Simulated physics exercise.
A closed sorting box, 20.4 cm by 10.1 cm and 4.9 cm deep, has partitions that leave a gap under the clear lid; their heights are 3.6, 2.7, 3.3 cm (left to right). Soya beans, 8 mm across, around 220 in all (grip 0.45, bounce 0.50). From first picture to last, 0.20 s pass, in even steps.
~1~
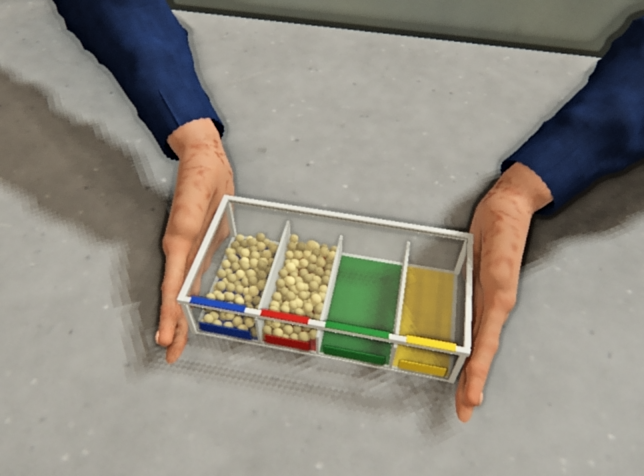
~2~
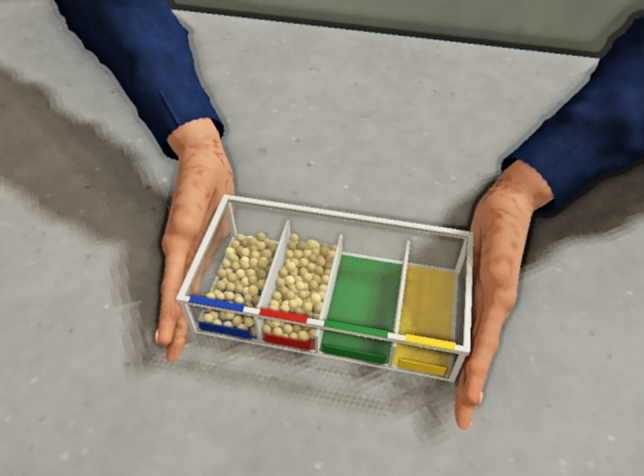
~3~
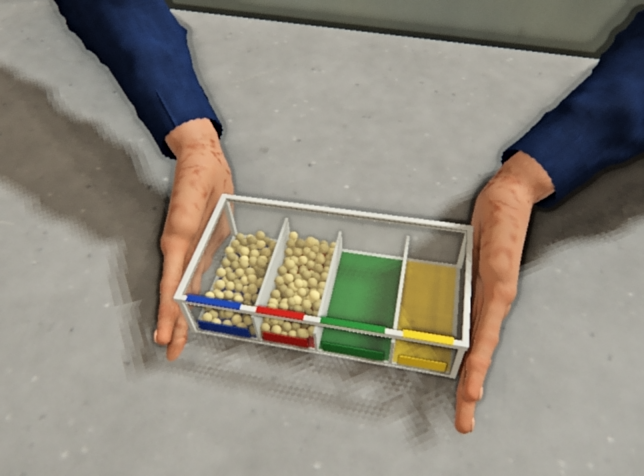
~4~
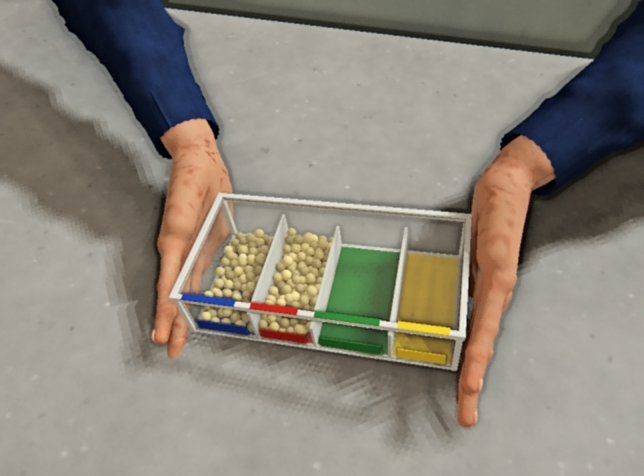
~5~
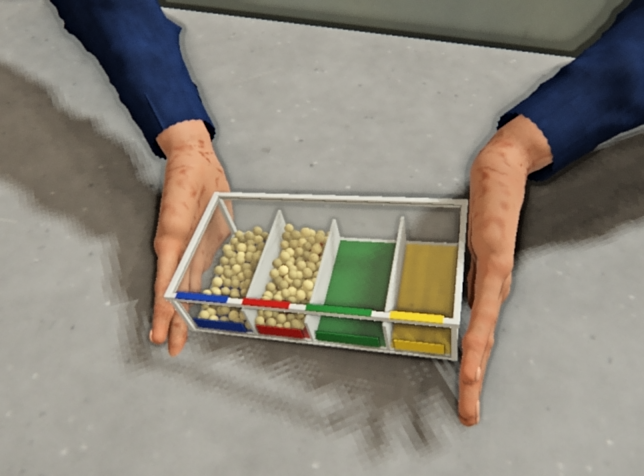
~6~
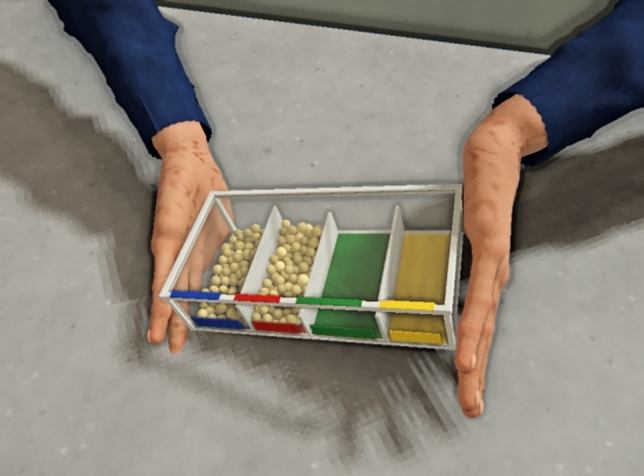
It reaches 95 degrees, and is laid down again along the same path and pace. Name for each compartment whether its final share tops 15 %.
Red compartment: Yes; blue compartment: Yes; green compartment: No; yellow compartment: No.
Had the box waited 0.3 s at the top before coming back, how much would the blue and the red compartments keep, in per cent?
Then: Blue 65, red 35.
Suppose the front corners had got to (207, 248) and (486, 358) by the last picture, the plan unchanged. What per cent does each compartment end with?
Red 15; blue 30; green 20; yellow 35.
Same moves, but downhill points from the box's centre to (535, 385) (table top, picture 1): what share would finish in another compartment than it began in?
About 60 per cent.
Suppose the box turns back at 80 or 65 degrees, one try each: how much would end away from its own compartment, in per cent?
Some 5 and 0 per cent.
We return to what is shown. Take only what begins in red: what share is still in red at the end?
Roughly 60 per cent.
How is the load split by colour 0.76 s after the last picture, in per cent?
Red 50, blue 50, green 0, yellow 0.
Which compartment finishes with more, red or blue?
The blue compartment.
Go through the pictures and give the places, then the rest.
In the first picture, box tilt 0 degrees, front corners at (185, 298) and (464, 349); red 55 %, blue 45 %.
In the second picture, box tilt 1 degrees, front corners at (184, 297) and (463, 348).
In the third picture, box tilt 3 degrees, front corners at (181, 297) and (462, 343).
In the fourth picture, box tilt 7 degrees, front corners at (177, 295) and (459, 333), lowest corner left front.
In the fifth picture, box tilt 11 degrees, front corners at (172, 295) and (453, 321), lowest corner left front.
In the sixth picture, box tilt 16 degrees, front corners at (167, 294) and (445, 307), lowest corner left front; red 55 %, blue 45 %.
Then, 0.76 s after the last picture, tilt 95 degrees; red 50 %, blue 50 %.
Then, 1.27 s after the last picture, tilt 42 degrees; red 35 %, blue 65 %.
Then, 1.85 s after the last picture, tilt 0 degrees; red 35 %, blue 65 %.
In the end, red 35 %, blue 65 %, green 0 %, yellow 0 %.
